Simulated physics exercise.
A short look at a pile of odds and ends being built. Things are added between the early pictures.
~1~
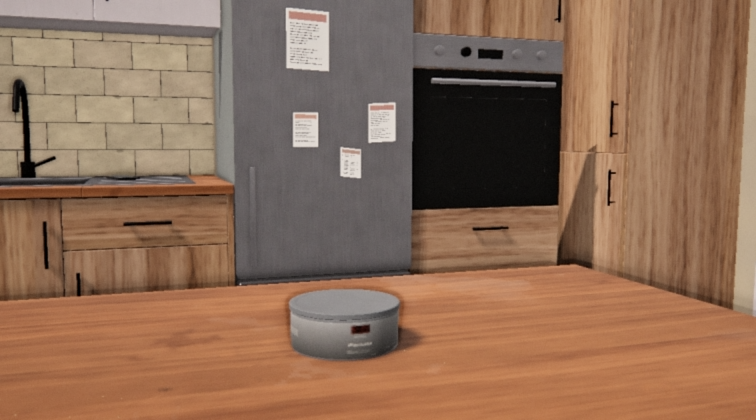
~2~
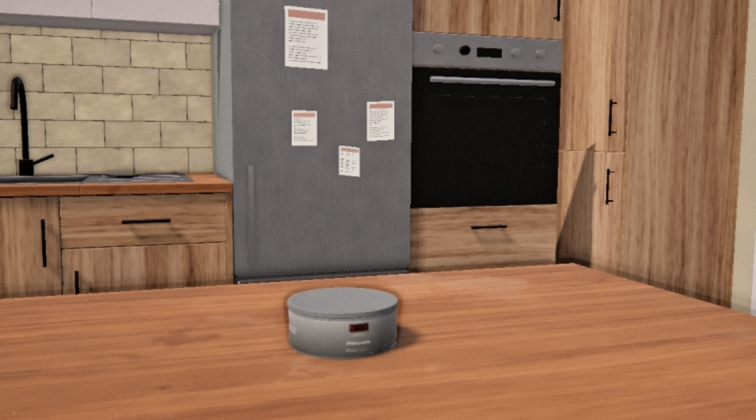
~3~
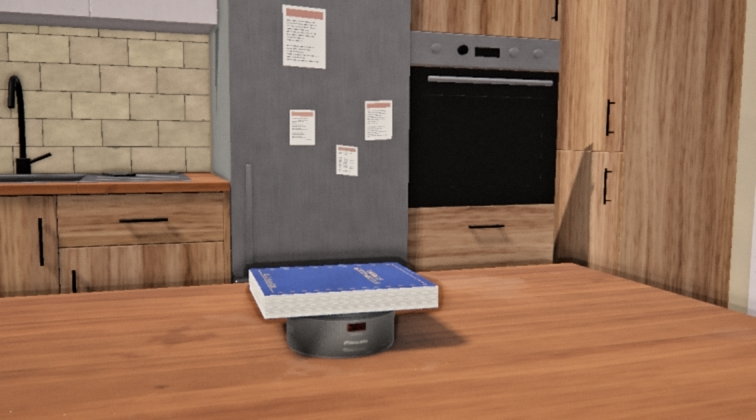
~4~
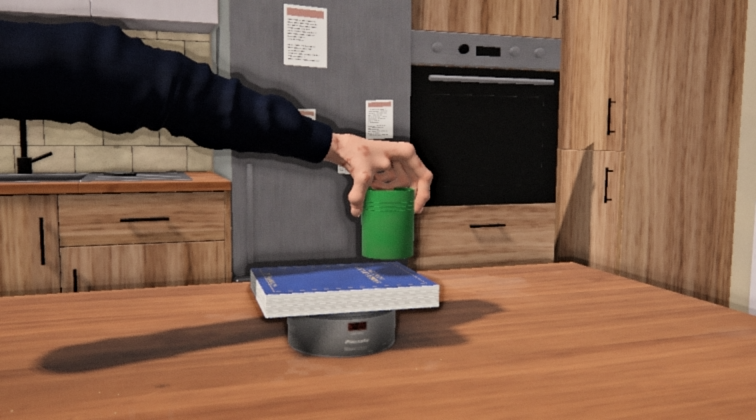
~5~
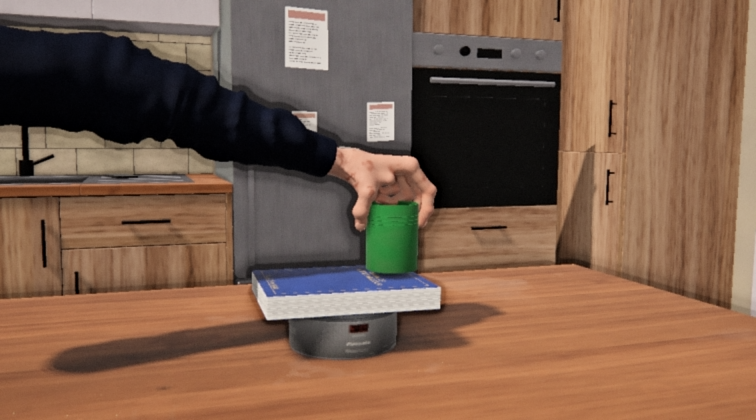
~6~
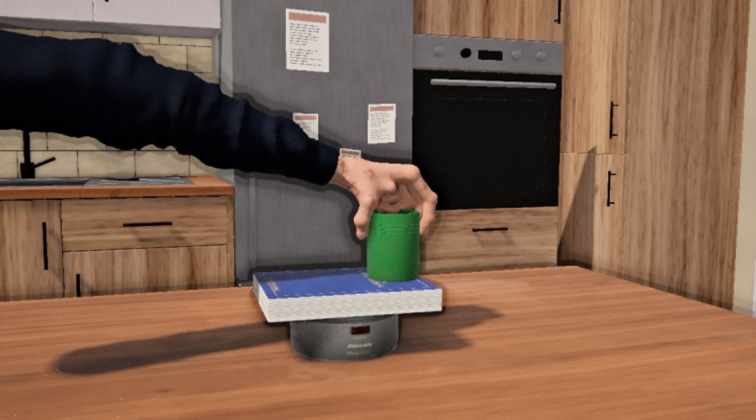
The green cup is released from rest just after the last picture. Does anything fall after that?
The pile holds.
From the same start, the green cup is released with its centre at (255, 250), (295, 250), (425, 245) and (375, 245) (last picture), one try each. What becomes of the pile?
In the first case it gives way; in the second case it stays up; in the third case it gives way; in the fourth case it holds.
Then, 0.60 s on from there, things are still on the move.
Then, 1.30 s on from there, no change.
Then, 2.00 s on from there, green cup resting near (393, 245).
In the end, all 3 unmoved. At the end, from the last picture's camera, green cup near (393, 245). The pile keeps its balance.
